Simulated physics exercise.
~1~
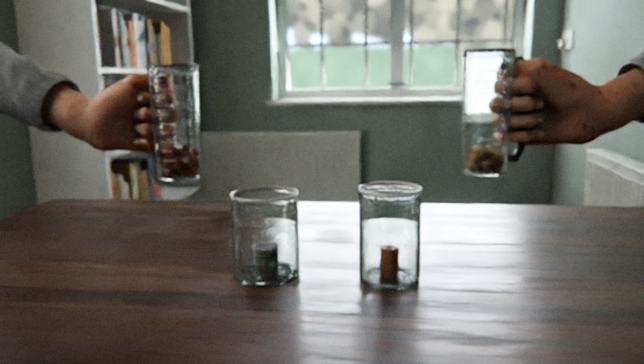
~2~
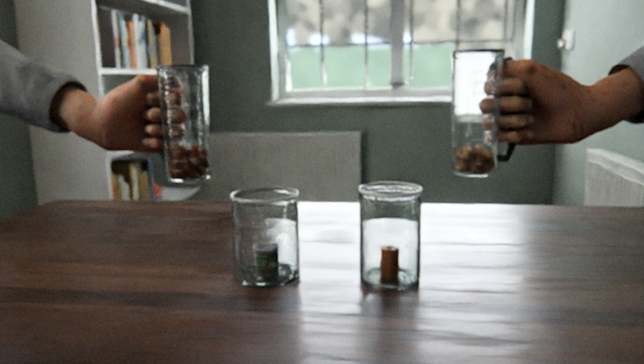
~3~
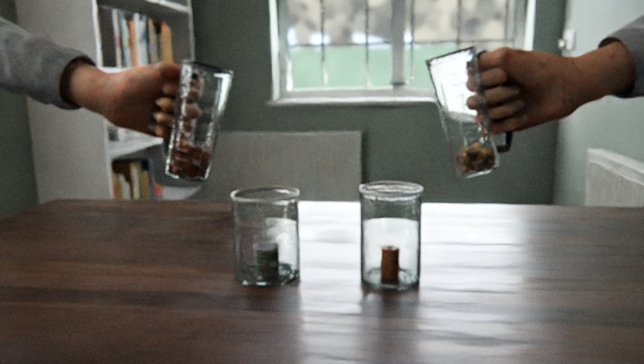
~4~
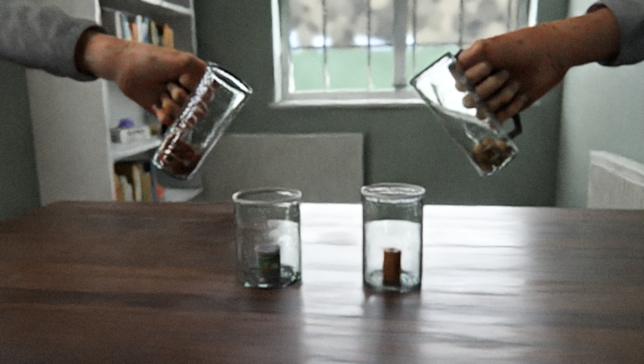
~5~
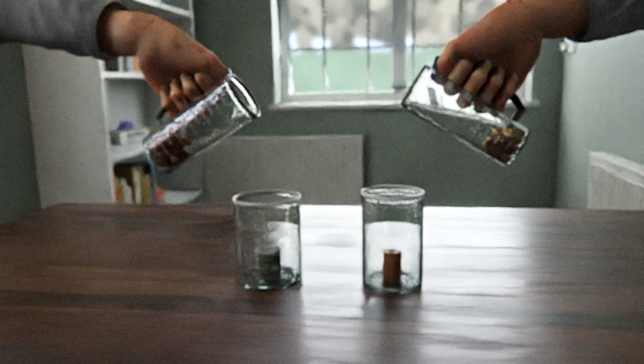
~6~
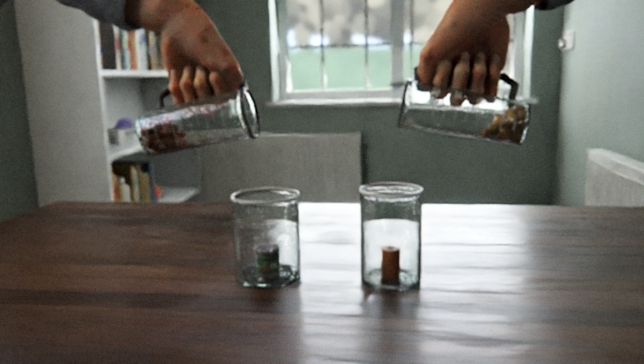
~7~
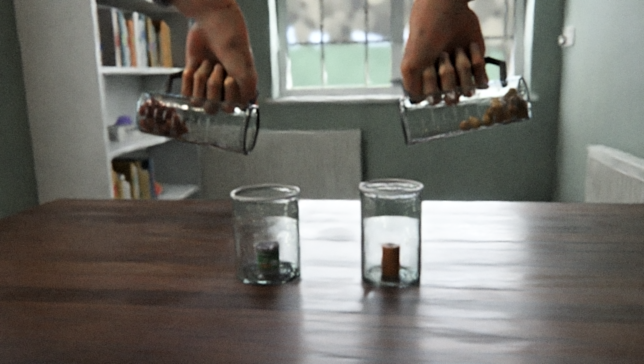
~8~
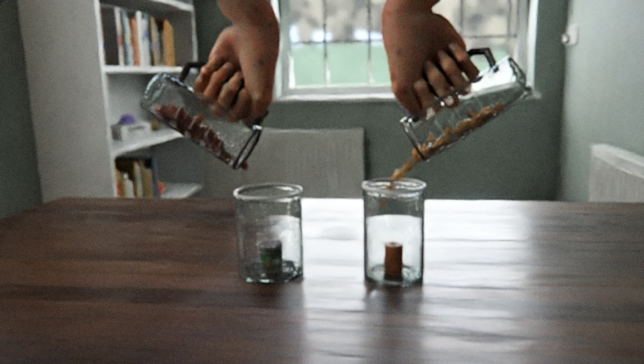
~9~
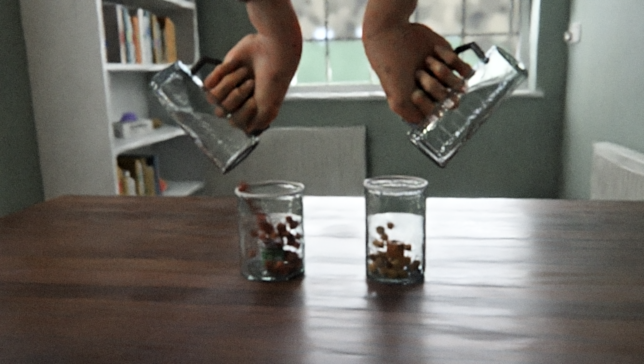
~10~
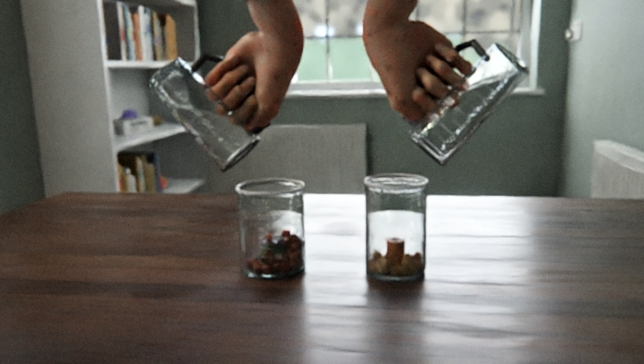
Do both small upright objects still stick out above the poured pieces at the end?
Yes, the objects in the left and right containers both still stick out above the pieces that settle around them.
In the video, two hands tilt clear glass mugs over two glass containers on a wooden table, each holding a small upright object. Small reddish and tan pieces pour out, the right starting first, and settle low around the objects, which still stick out.
